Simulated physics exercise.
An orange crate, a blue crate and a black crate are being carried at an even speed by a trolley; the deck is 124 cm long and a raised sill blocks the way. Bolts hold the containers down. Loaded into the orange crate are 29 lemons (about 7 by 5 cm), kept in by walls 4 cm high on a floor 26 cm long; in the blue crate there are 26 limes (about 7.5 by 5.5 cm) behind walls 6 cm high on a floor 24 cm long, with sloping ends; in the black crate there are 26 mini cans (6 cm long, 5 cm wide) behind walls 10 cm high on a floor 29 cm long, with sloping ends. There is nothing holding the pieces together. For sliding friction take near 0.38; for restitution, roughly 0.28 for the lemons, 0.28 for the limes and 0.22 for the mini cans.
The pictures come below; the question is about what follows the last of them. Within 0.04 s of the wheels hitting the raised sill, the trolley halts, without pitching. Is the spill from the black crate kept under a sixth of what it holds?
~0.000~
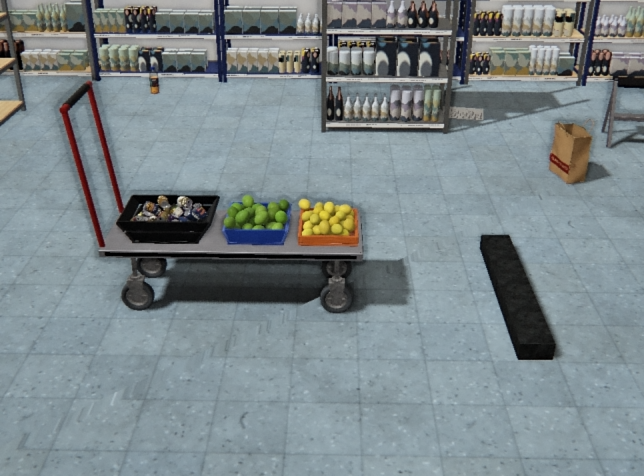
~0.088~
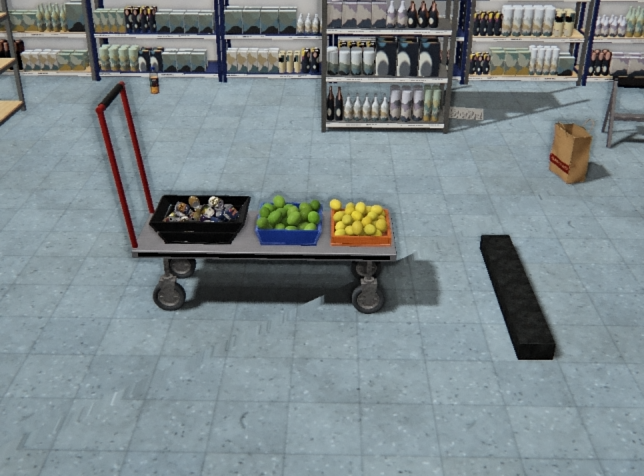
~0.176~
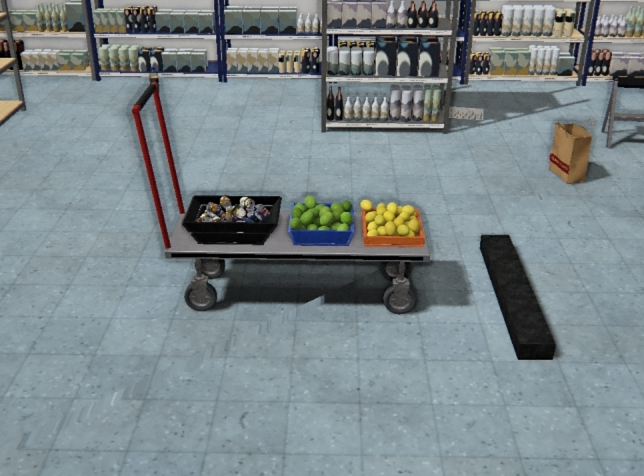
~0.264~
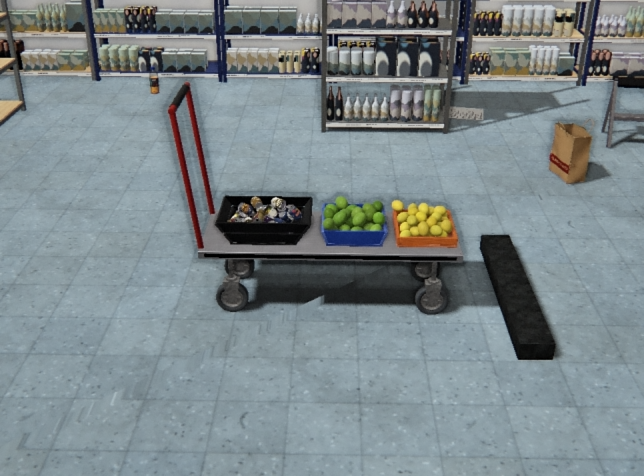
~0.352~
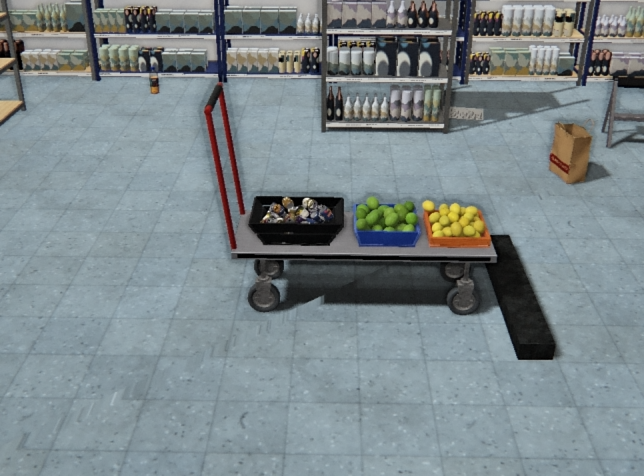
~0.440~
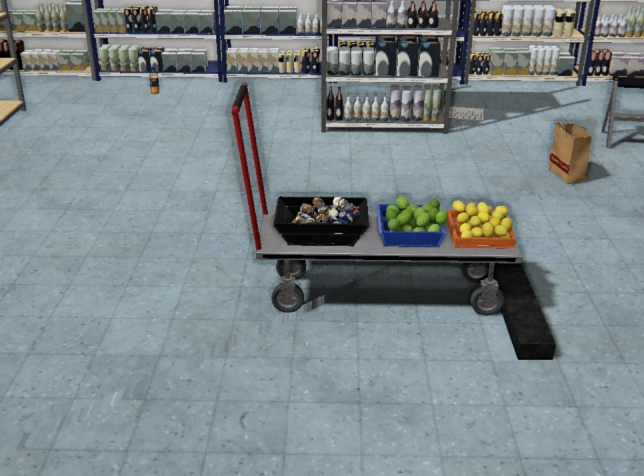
Yes. Losses never reach one sixth.
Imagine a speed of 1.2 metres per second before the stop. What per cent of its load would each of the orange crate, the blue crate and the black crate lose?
Then the orange crate sheds 20 per cent of its load, the blue crate 10 per cent, and the black crate 0 per cent.
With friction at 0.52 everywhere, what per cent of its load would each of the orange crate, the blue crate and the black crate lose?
You'd see orange crate shed 40 percent, blue crate shed 30 percent, and black crate shed 0 percent.
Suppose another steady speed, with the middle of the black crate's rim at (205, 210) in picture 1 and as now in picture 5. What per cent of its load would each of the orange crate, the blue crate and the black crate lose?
That would give orange crate 20 %, blue crate 20 % and black crate 0 %.
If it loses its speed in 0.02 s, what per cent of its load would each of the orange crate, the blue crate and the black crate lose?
With that change, orange crate 40 per cent, blue crate 30 per cent, black crate 0 per cent.
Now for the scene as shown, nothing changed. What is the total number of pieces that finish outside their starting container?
Estimate: About 20.
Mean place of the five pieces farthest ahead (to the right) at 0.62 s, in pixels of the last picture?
Somewhere near pixel (538, 235) of the last view.
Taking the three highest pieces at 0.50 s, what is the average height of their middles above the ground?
Height, averaged: Around 50 cm.
After 0.50 s, 3 of 29 out of the orange crate, 3 of 26 out of the blue crate and 0 of 26 out of the black crate.
After 0.62 s, 8 of 29 out of the orange crate, 7 of 26 out of the blue crate and 2 of 26 out of the black crate.
After 0.85 s, 11 of 29 out of the orange crate, 8 of 26 out of the blue crate and 2 of 26 out of the black crate.
Final count (at 1.35 s), 11 of 29 out of the orange crate, 8 of 26 out of the blue crate and 2 of 26 out of the black crate. Asked share, 2 of 26, 8 per cent.
